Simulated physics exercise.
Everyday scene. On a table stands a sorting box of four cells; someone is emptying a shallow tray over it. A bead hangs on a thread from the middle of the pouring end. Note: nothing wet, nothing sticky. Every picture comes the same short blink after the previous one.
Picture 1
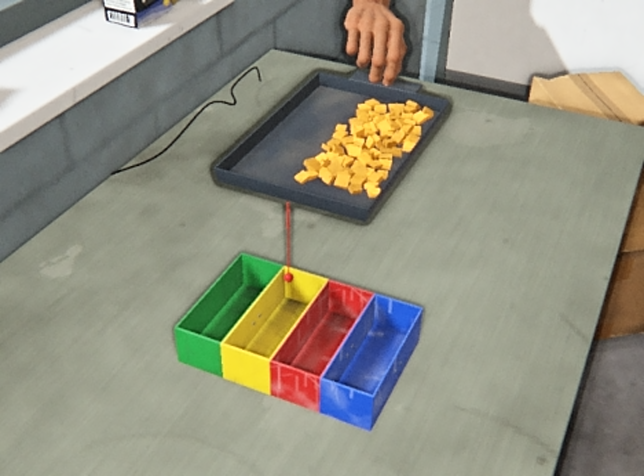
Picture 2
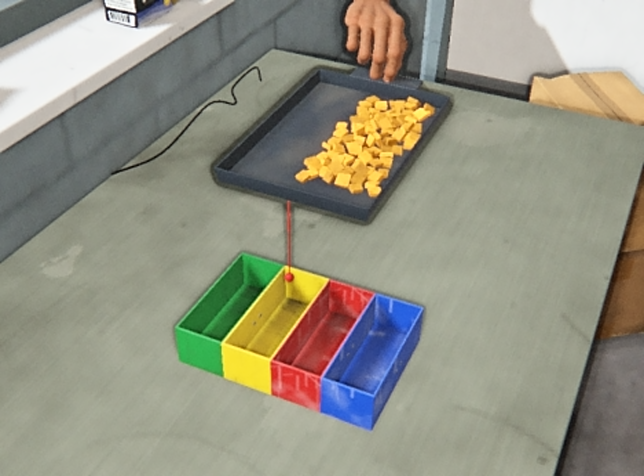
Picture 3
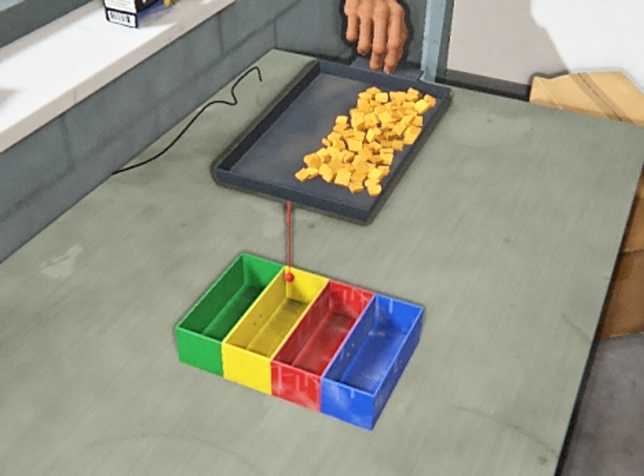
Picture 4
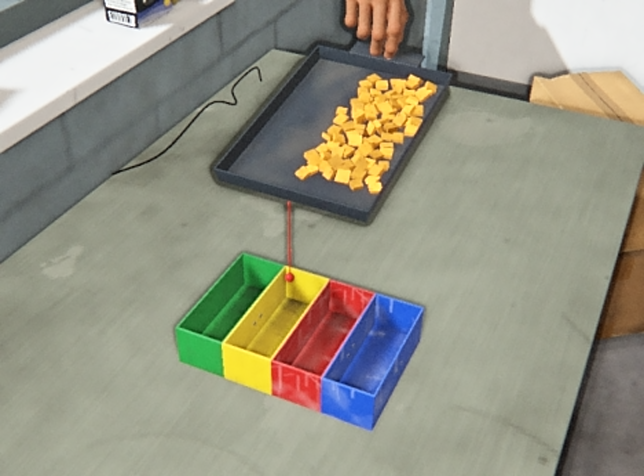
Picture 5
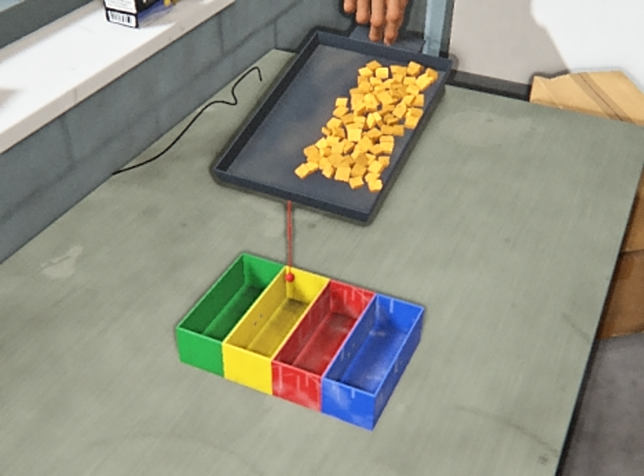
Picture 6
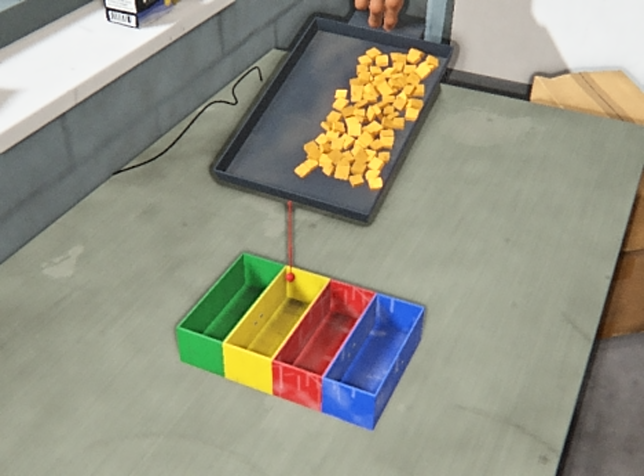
On a gray-green table, a hand holds the far end of a dark shallow tray of small orange-yellow pieces, behind a box with green, yellow, red and blue cells. The hand raises that far end, slightly at first, then clearly, while the near end stays low and the red bead hangs almost still.
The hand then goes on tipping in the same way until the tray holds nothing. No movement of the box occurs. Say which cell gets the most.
Red.
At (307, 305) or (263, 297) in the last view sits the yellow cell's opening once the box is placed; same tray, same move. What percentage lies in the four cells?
You'd see roughly 100 per cent first and roughly 100 per cent second.
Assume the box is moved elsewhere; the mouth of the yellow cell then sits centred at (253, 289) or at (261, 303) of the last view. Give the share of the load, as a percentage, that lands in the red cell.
It works out to 40 percent and then 50 percent.
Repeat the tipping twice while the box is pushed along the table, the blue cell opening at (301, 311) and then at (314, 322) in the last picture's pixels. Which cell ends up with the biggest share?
At the first place that blue cell, at the second blue.
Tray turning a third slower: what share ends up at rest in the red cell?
I'd say 40 percent or thereabouts.
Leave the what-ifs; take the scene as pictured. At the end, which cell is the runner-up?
Second comes the cell in yellow.
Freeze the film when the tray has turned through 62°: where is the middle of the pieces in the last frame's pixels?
I'd mark it close to (327, 190).
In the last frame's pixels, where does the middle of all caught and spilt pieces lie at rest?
(303, 360).
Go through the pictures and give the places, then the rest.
In the first picture, corners of the pouring end at (218, 167) and (366, 207), level; middle of the load at (370, 143), small crackers; bead on its thread at (289, 278); green cell at (199, 349); yellow cell at (246, 366); red cell at (295, 383); blue cell at (346, 401).
In the second picture, corners of the pouring end at (218, 167) and (367, 207), level; middle of the load at (371, 141).
In the third picture, corners of the pouring end at (218, 167) and (366, 208), tipped barely, level across its low end; middle of the load at (371, 136).
In the fourth picture, corners of the pouring end at (218, 168) and (366, 209), tipped a little, level across its low end; middle of the load at (371, 128).
In the fifth picture, corners of the pouring end at (217, 168) and (366, 211), tipped a little, level across its low end; middle of the load at (371, 121).
In the sixth picture, corners of the pouring end at (217, 169) and (366, 212), tipped clearly, level across its low end; middle of the load at (371, 114); green cell at (201, 349); yellow cell at (248, 365); red cell at (297, 383); blue cell at (348, 401).
Soon after the last picture, tray tipped steeply; nearly all on the tray; a stray few falling or outside the box.
A little later, tray tipped right over; about two thirds on the tray; about a quarter in the red cell; a small part in the yellow cell; a stray few in the blue cell; a stray few in the green cell.
Later still, tray tipped past a quarter turn; about half in the red cell; about a third in the yellow cell; a small part in the green cell; a small part in the blue cell.
At rest, tray tipped past a quarter turn; about half in the red cell; about a third in the yellow cell; a small part in the green cell; a small part in the blue cell.
